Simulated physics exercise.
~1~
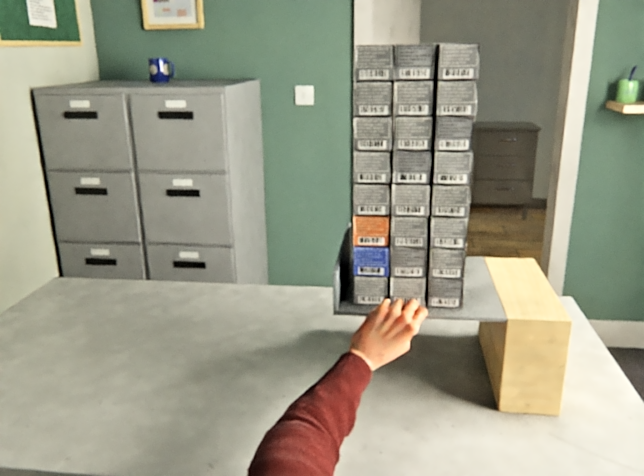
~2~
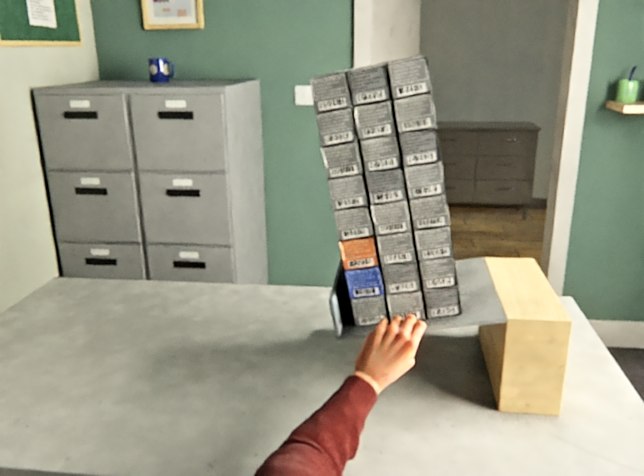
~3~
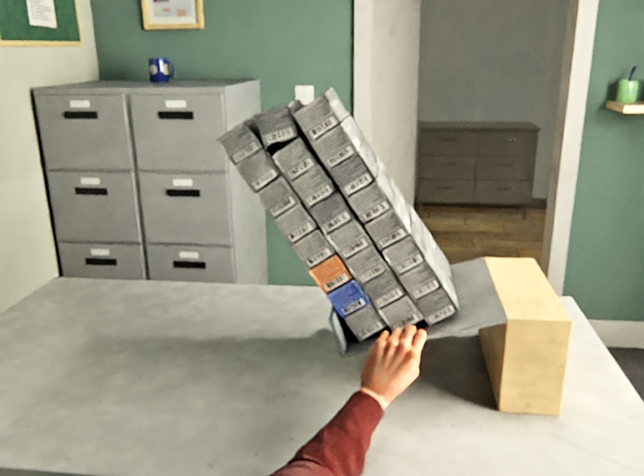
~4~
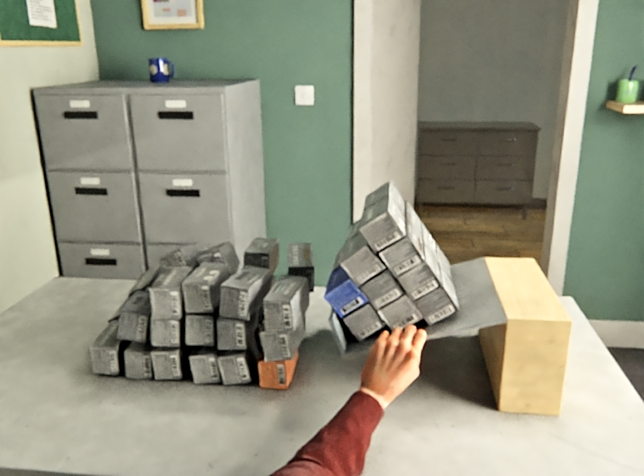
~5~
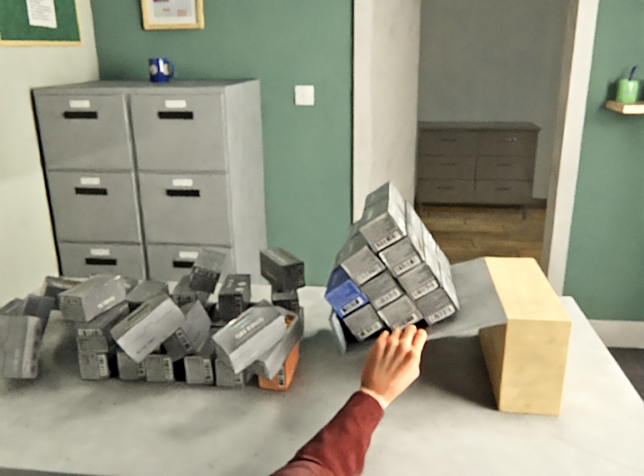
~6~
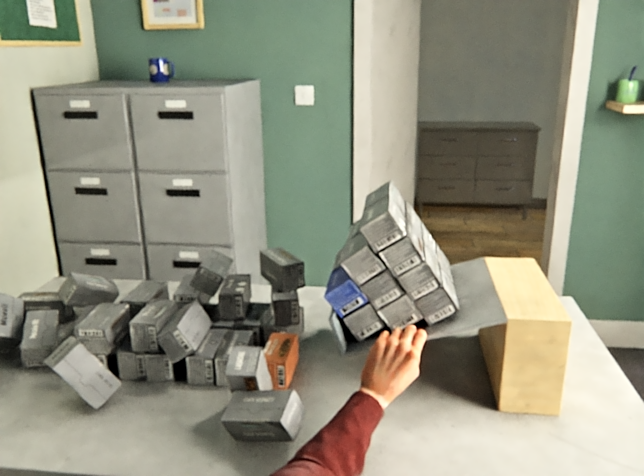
Hand tilting a tray of stacked grey packets, most toppling left onto the table with the orange one, the blue staying aboard.
